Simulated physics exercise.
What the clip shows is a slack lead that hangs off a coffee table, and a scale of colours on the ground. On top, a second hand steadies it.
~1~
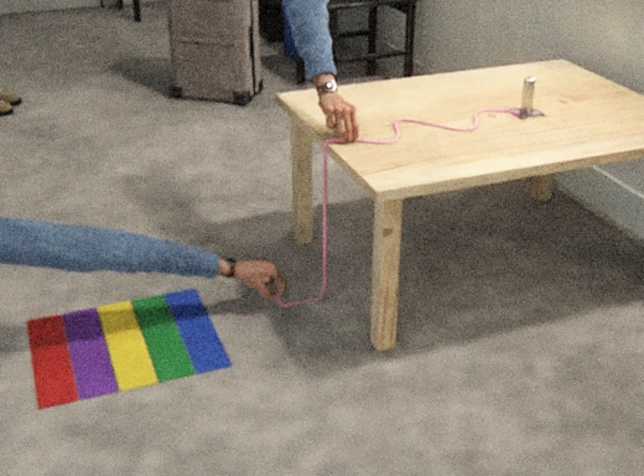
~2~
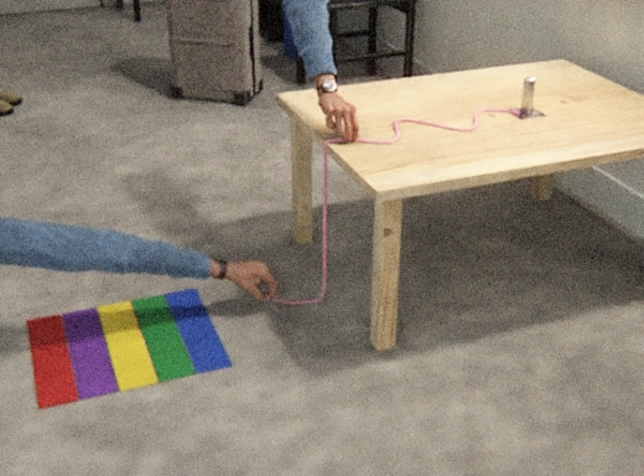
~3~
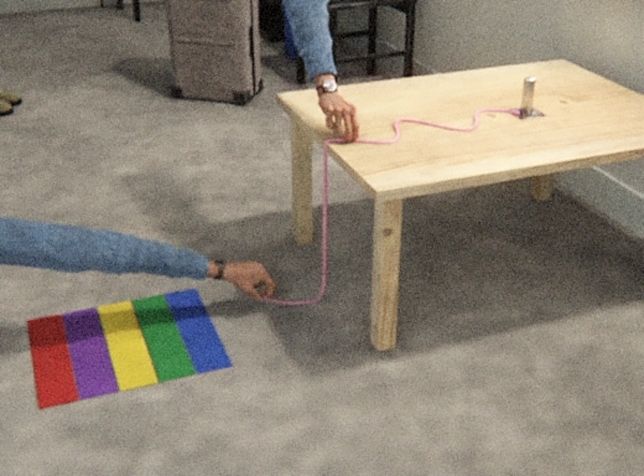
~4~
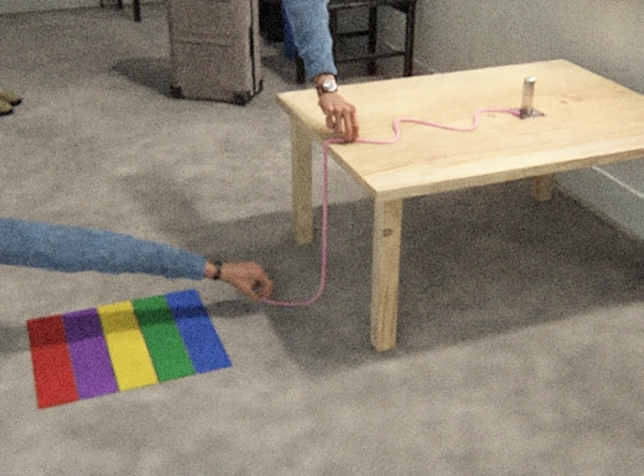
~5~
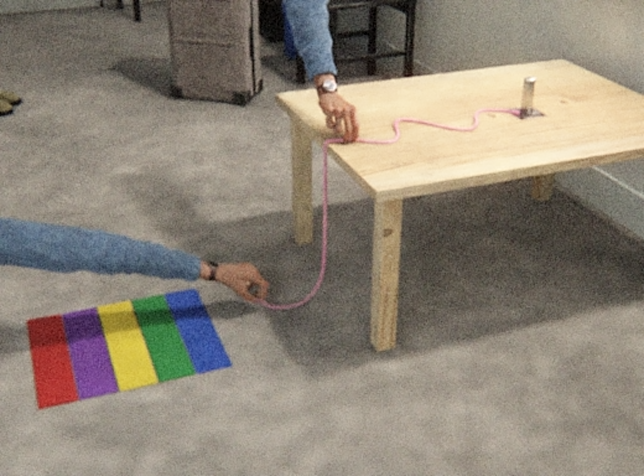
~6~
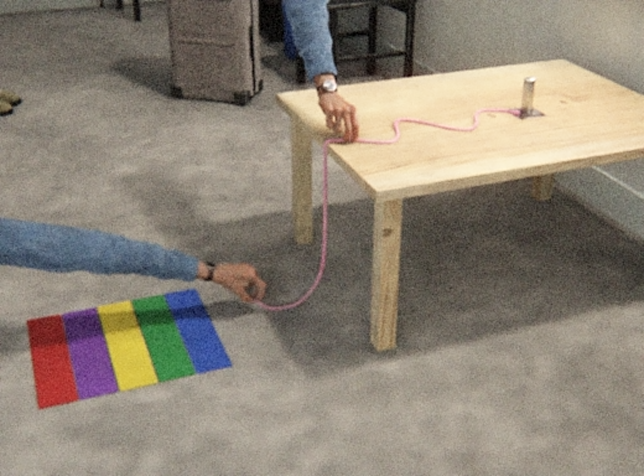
A hand holding the low end of a pink cord shifts slightly left while another hand stays on the wooden table.
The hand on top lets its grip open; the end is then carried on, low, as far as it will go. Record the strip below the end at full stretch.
Below the end: Red.
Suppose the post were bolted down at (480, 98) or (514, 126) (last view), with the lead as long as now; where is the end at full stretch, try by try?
Try by try, around (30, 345) and (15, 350).
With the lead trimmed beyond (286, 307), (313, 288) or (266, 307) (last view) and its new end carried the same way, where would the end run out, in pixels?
The three tries give approximately (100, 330), (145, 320) and (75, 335).
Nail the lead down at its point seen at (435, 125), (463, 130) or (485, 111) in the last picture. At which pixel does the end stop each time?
Roughly (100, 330), (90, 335) and (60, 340).
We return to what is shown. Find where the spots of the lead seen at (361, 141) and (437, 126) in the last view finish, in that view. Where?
The first settles around (280, 173), the second around (403, 130).
A little later, end near (131, 325); over yellow.
Next, end near (82, 334); over purple.
When it is tight, end near (52, 340); over red. The end stops over the red strip.
